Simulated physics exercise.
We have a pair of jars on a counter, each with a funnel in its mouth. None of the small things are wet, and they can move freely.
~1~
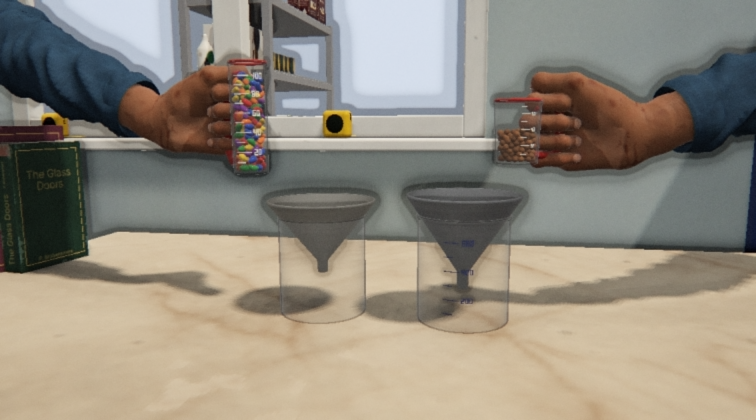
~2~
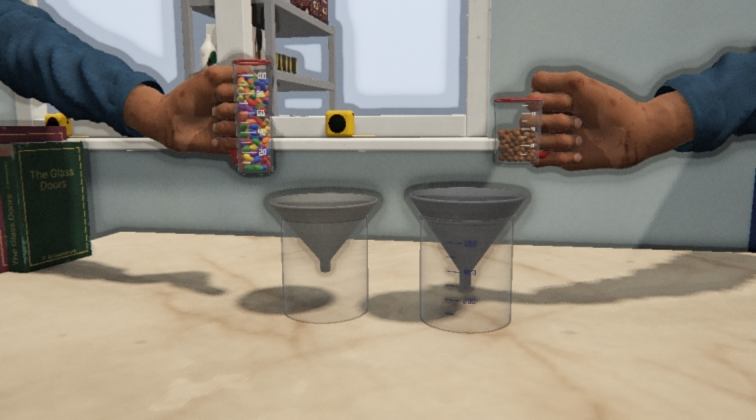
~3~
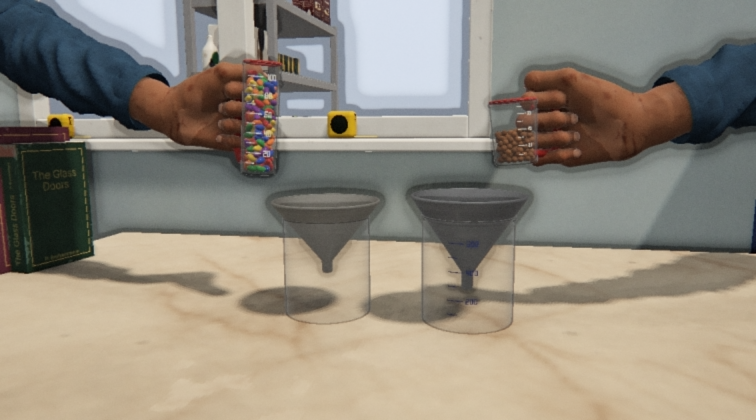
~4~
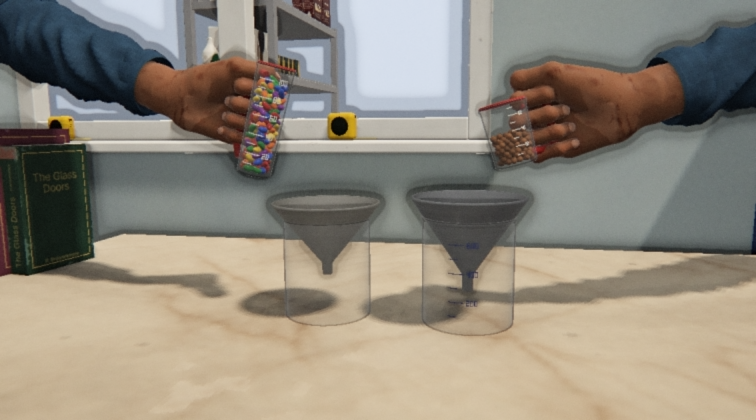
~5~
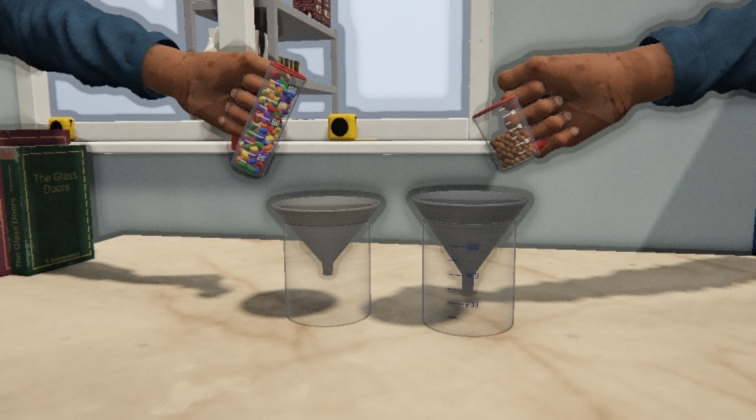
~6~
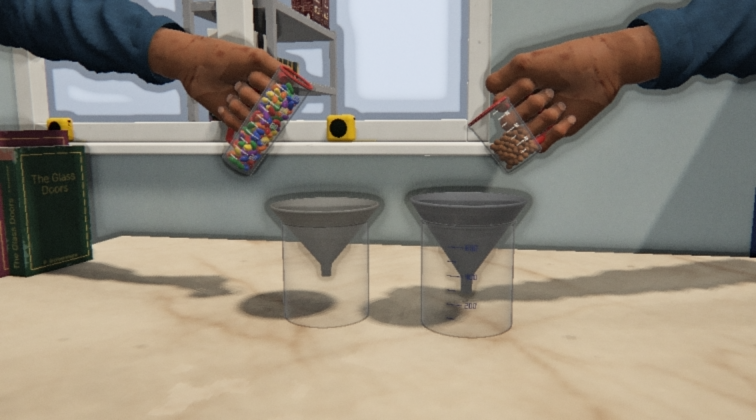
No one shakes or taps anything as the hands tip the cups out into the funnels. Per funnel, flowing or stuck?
Left: Stoppage; right: Stoppage.
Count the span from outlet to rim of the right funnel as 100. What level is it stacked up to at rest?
I'd say close to 55 in a hundred.
Then, 0.39 s later than the last frame, left, every one still in the cup; right, every one still in the cup.
Then, 0.74 s later than the last frame, left, almost all still in the cup, just a few in or over the funnel; right, the larger part still in the cup, about a tenth in or over the funnel.
Then, 1.03 s later than the last frame, left, roughly half still in the cup, roughly half in or over the funnel; right, just a few still in the cup, almost all in or over the funnel, just a few down in the jar.
When it is over, left, every one stuck in the funnel, not one down in the jar; right, almost all stuck in the funnel, just a few down in the jar.
